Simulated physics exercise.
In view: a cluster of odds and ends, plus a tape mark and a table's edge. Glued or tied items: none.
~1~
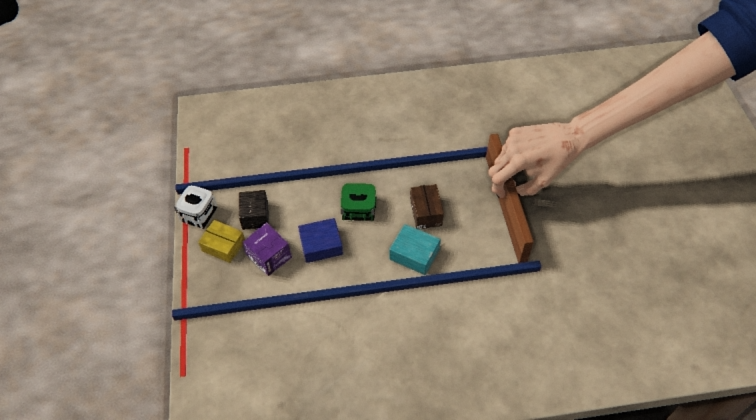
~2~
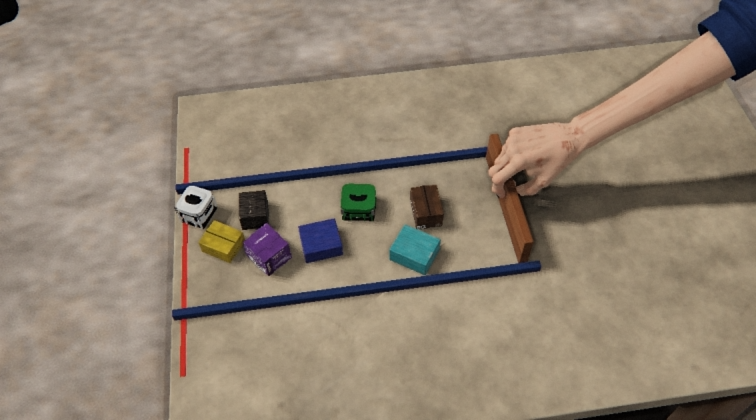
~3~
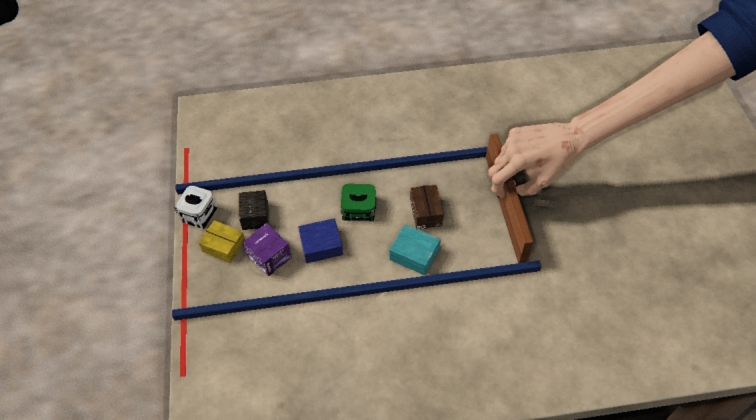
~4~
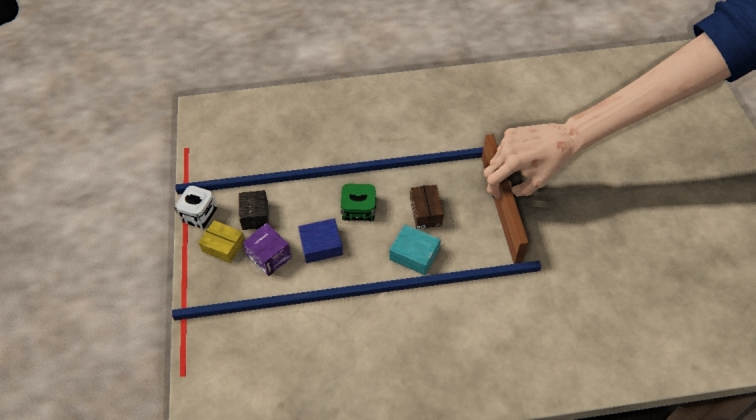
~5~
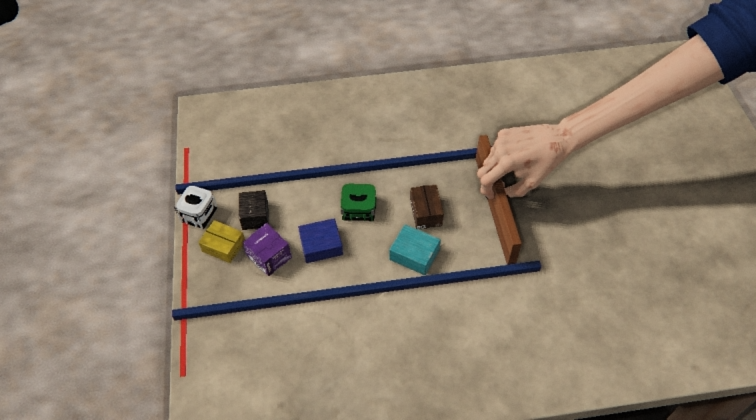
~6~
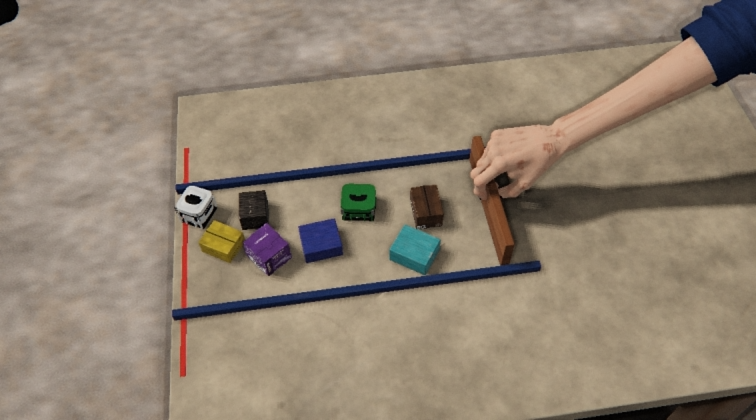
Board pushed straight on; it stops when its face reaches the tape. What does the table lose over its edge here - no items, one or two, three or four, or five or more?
It loses five or more items.
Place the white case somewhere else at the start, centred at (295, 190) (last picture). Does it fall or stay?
From there it drops off.
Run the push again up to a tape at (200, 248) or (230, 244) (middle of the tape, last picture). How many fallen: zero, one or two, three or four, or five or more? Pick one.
The falls would be five or over; three or four.
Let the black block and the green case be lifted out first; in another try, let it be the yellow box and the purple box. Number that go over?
6, then 6.
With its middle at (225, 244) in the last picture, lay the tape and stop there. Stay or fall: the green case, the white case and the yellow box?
The green case stays put, the white case topples down, the yellow box topples down.
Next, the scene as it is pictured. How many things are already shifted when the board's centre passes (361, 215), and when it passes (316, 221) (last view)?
Counts: 5 / 8.
Early on, none off yet; white case at rest near (197, 207); yellow box at rest near (222, 242); black block at rest near (254, 210).
Finally, the number that fall off is five or more; lost, brown box, turquoise block, green case, blue block, purple box, black block, yellow box and white case.
